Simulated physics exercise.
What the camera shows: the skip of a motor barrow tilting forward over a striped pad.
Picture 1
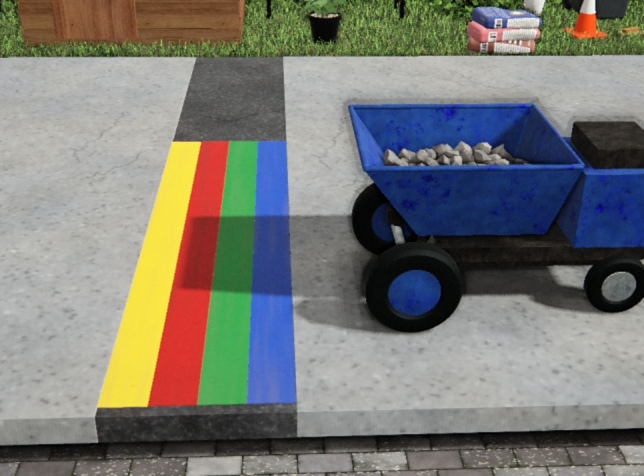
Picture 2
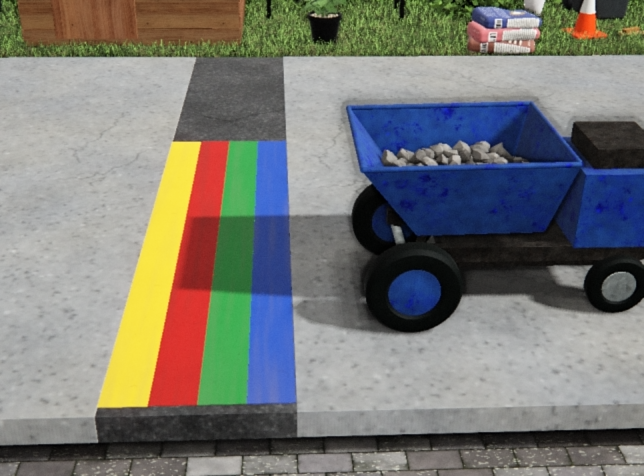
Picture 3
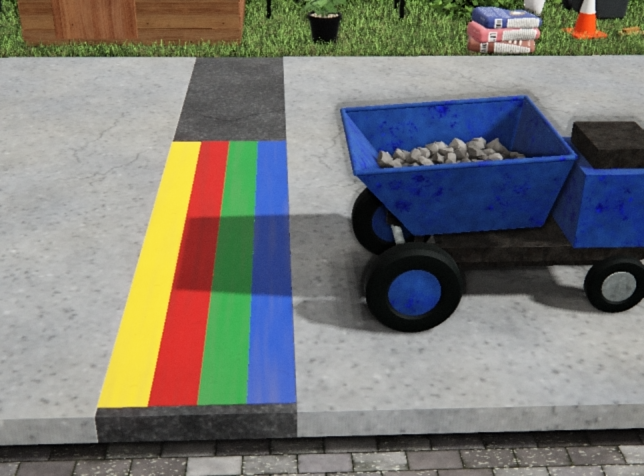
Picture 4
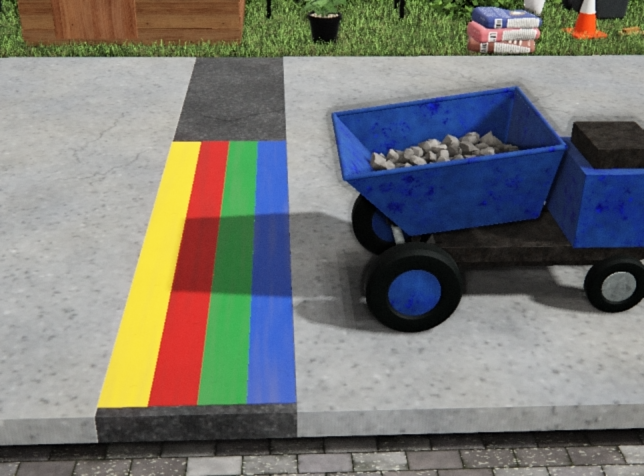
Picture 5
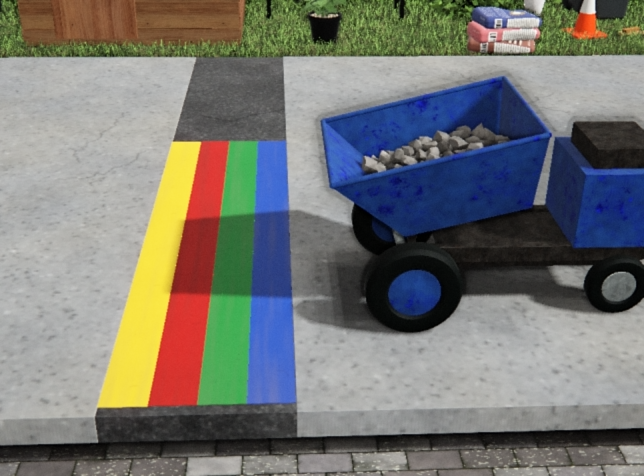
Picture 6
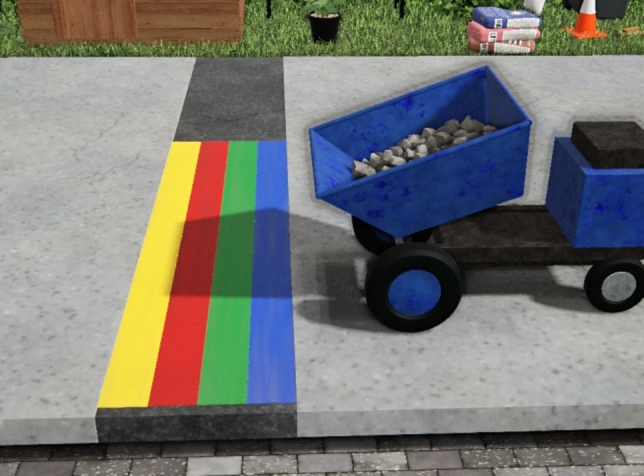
A blue motor barrow with black tyres stands at the right of a grey concrete slab, seen from slightly above and side-on, with grass behind and paving in front. Its skip holds broken grey stones, while yellow, red, green and blue strips lie to the left under its shadow. The skip tilts slowly leftward, its right end rising, as the wheels and camera stay still.
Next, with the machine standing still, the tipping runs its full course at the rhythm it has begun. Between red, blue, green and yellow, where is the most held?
On green.
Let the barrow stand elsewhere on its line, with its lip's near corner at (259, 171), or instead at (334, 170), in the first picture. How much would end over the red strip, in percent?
Some 10 % then some 20 %.
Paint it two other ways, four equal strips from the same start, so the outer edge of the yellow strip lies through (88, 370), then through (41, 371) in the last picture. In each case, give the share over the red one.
Shares: Close to 10 %; close to 10 %.
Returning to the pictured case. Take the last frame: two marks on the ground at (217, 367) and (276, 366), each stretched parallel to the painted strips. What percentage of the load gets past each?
The first comes to 30 per cent, the second to 70 per cent.
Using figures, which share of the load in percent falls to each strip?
Percentages: Blue 15, green 35, red 15, yellow 5.
Soon, skip tipped steeply; all in the skip.
A while on, skip tipped right over; nearly all in the skip; a stray few over the blue strip; a small part over the green strip.
Towards the end, skip tipped right over; about a third in the skip; a small part over the blue strip; about a third over the green strip; a small part over the red strip; a stray few over the yellow strip; a stray few off the paint.
Finally, skip tipped right over; about a third in the skip; a small part over the blue strip; about a third over the green strip; a small part over the red strip; a small part over the yellow strip; a stray few off the paint.
